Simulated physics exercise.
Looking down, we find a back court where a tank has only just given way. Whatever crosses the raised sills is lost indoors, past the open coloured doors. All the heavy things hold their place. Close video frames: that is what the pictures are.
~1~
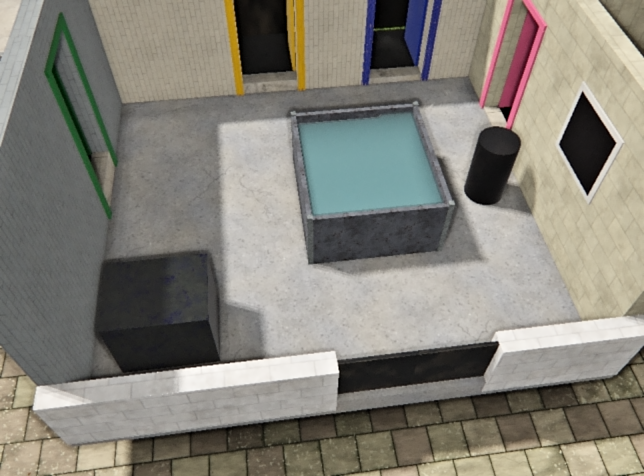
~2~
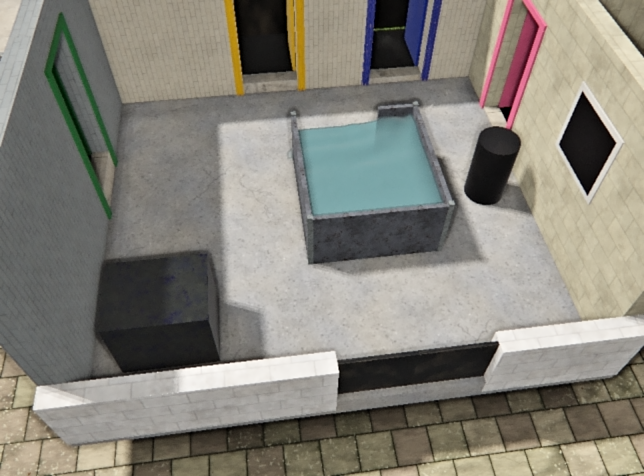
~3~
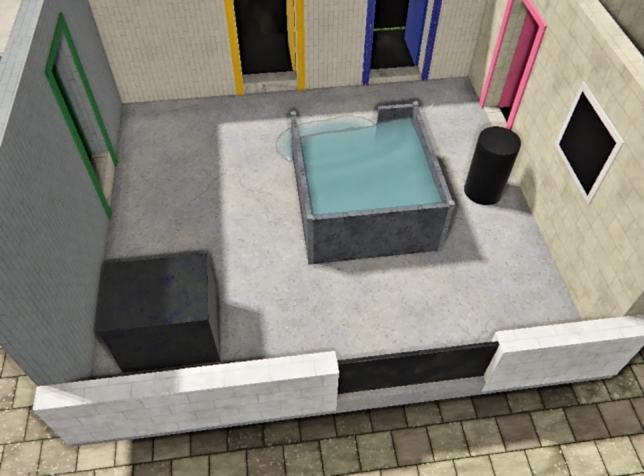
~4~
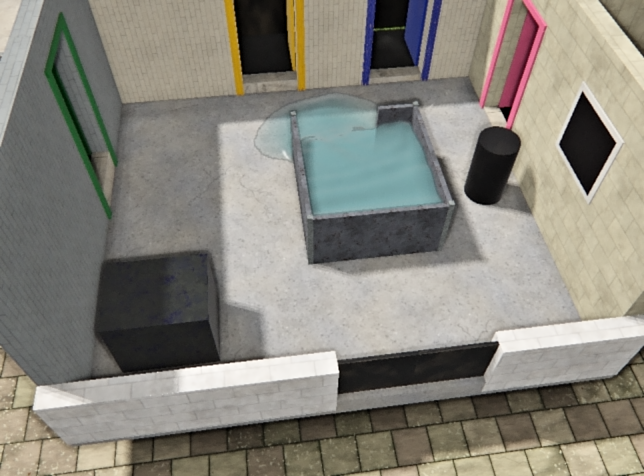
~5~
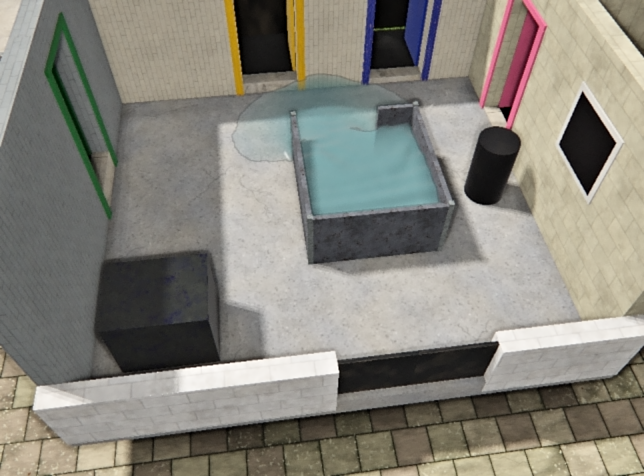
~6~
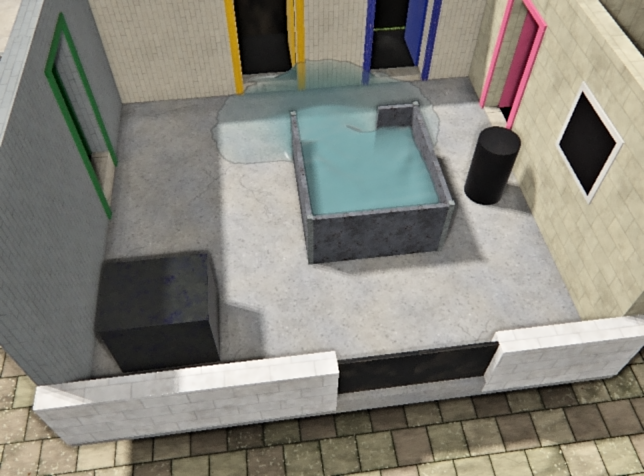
To begin with, a stone tank of blue-green water stands whole and still in a walled court, near a black cylinder. Then a gap opens in its far side, and clear water pours out onto the paving, spreading left and back until it reaches the yellow and blue doorways.
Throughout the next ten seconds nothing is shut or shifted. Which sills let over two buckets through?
At the end, the blue door gets too much water coming through. The green door doesn't get too much water coming through. The yellow door gets too much water coming through. The pink door gets too much water coming through.
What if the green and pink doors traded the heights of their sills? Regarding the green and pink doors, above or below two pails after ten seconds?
Then: The green door floods; the pink door takes less.
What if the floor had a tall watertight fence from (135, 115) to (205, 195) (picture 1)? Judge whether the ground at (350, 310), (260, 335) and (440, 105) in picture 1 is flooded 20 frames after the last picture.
Results in order: Bone-dry / bone-dry / swamped.
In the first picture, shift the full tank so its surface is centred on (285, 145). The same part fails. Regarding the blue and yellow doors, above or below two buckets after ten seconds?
Blue gets less, yellow gets more.
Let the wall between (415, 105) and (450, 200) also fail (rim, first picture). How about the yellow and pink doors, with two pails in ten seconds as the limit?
The yellow door falls short and the pink door exceeds the limit.
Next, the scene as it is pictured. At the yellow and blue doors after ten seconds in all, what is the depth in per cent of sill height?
Some 30 percent, then some 50 percent.
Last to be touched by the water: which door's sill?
Answer - the one in green.
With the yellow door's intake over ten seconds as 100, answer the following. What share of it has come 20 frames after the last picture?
Share at that point: Roughly 100 %.
A moment on, water covers 25 % of the floor; the blue door under two buckets in, the green door not reached, the yellow door over two buckets in, the pink door not reached.
Next, water covers 35 % of the floor; the blue door over two buckets in, the green door wet at the sill, nothing in, the yellow door far over two buckets in, the pink door under two buckets in.
Then, water covers 60 % of the floor; the blue door over two buckets in, the green door wet at the sill, nothing in, the yellow door far over two buckets in, the pink door over two buckets in.
Later, water covers 95 % of the floor; the blue door over two buckets in, the green door wet at the sill, nothing in, the yellow door far over two buckets in, the pink door far over two buckets in.
In the end, water covers 95 % of the floor; the blue door over two buckets in, the green door wet at the sill, nothing in, the yellow door far over two buckets in, the pink door far over two buckets in.
